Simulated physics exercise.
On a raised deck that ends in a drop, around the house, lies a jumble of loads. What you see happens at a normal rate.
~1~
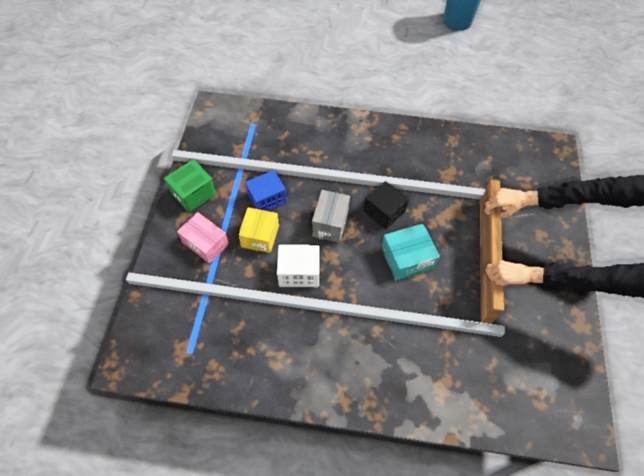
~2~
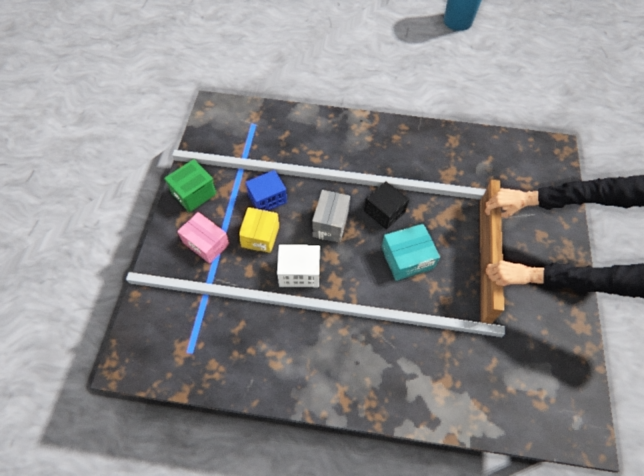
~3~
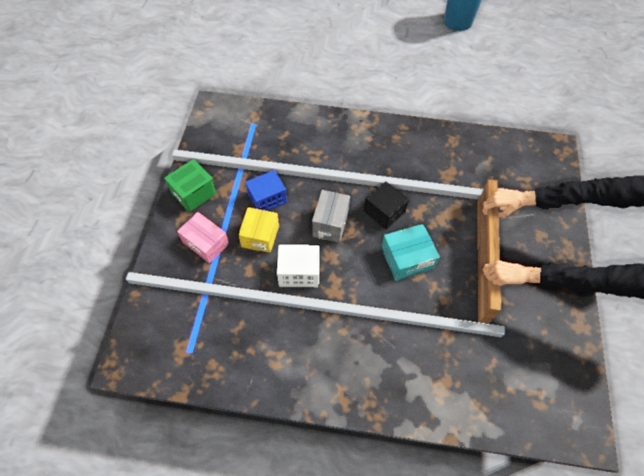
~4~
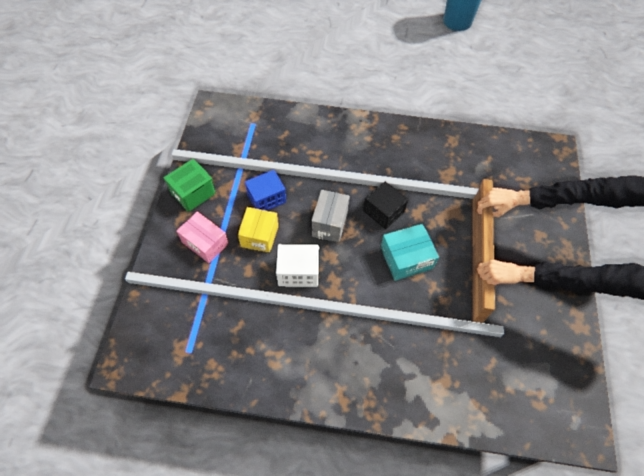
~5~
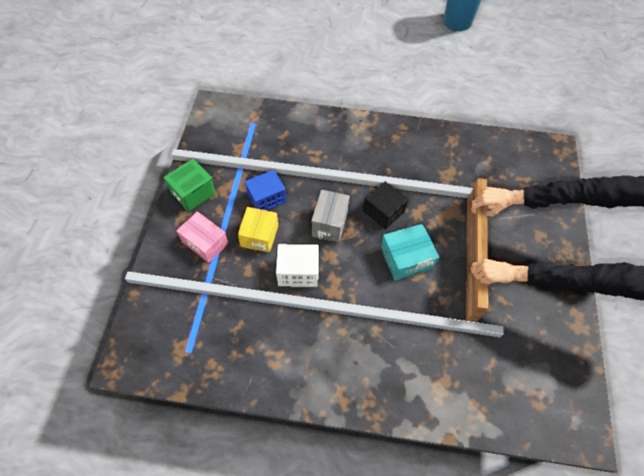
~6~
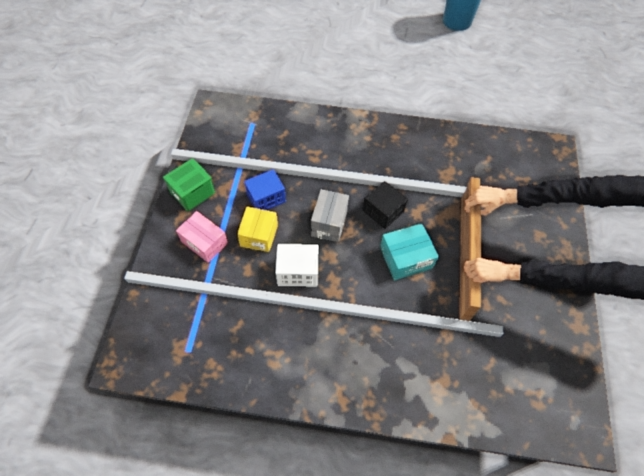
Two hands slid a wooden plank slowly a short way left between two rails on a rusty board, while the colourful blocks scattered near a blue line of tape stayed put, untouched by it.
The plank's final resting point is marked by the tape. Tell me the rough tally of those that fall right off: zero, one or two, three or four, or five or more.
Tally: One or two.
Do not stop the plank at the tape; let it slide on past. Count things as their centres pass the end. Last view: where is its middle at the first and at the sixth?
At (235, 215) for the first, at (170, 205) for the sixth.
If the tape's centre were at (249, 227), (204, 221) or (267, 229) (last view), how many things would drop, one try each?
It would be 0, 4 and 0.
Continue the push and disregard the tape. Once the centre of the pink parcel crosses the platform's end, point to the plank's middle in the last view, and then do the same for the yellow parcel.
For the pink parcel at (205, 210), for the yellow parcel at (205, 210).
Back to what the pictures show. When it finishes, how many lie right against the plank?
3 end up touching it.
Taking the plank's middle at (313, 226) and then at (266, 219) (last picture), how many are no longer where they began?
The count is 7 at the first point and 8 at the second.
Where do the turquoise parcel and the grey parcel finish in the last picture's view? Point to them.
You'll find the turquoise parcel at roughly (202, 217) and the grey parcel at roughly (171, 195).
Soon after, none off yet; green tote at rest near (190, 186); pink parcel at rest near (202, 237); blue crate at rest near (265, 192).
Then, none off yet; green tote at rest near (190, 186); pink parcel moved a little near (190, 242); blue crate moved about its own width near (246, 179).
At rest, the number that fall off is one or two; fallen, green tote.
